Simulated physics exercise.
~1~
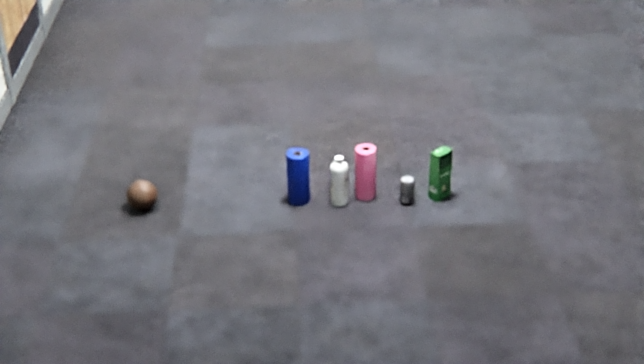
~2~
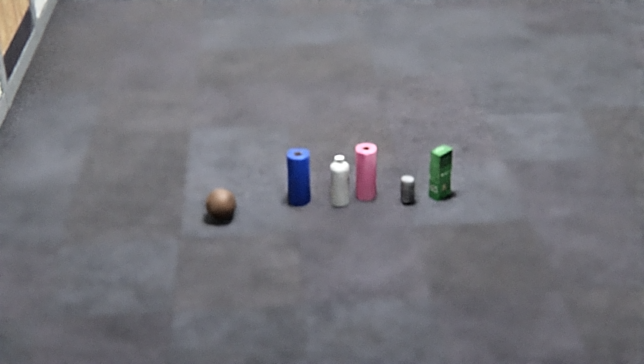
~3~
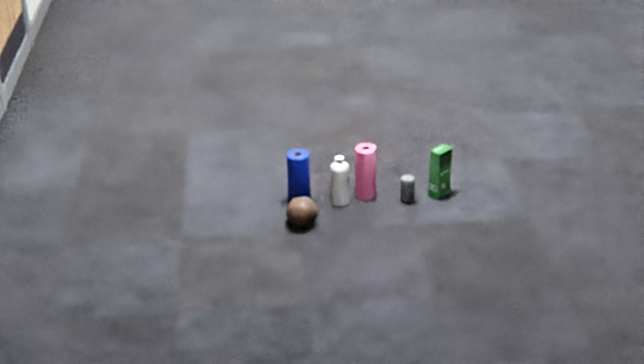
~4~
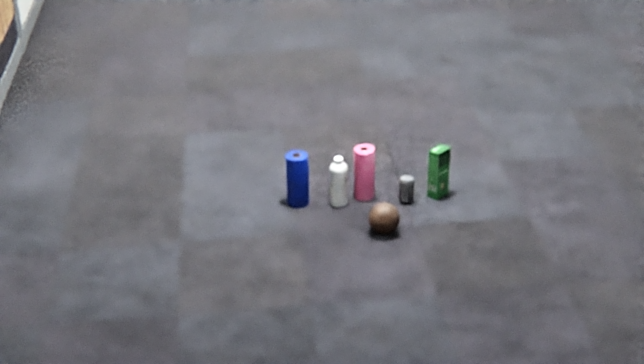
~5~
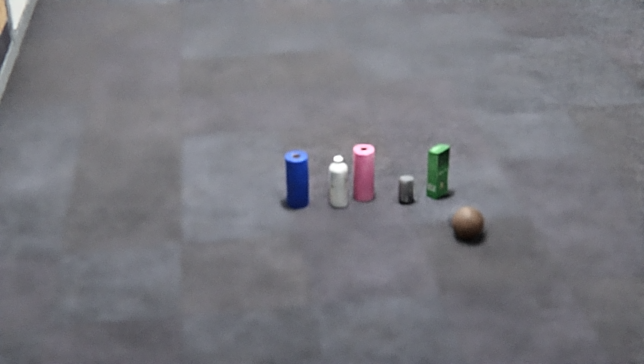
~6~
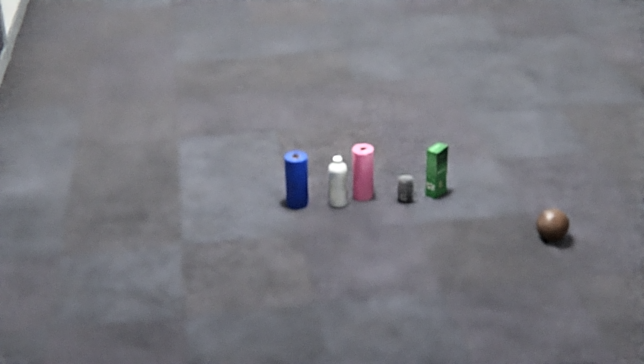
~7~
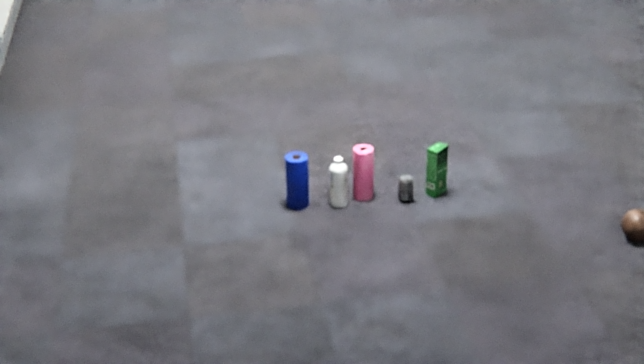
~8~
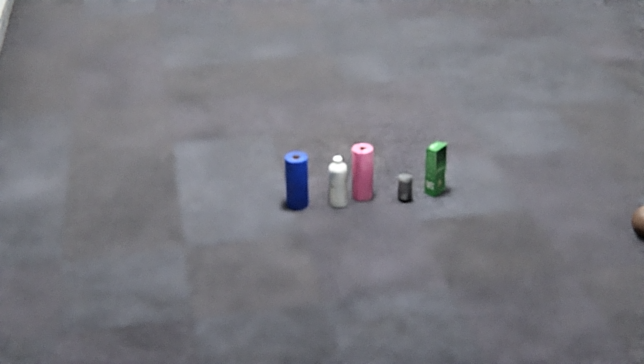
A brown ball rolls from left to right across a dark grey tiled floor, seen from above at an angle, while the view drifts slightly. Five objects stand in a loose row near the middle, from left a blue roll, a white bottle, a pink roll, a small grey can and a green carton. The ball approaches from the left, passes in front of the blue roll, and continues past the others without knocking any over. It rolls on beyond the green carton to the right edge, where it ends partly out of view, with all five still upright.
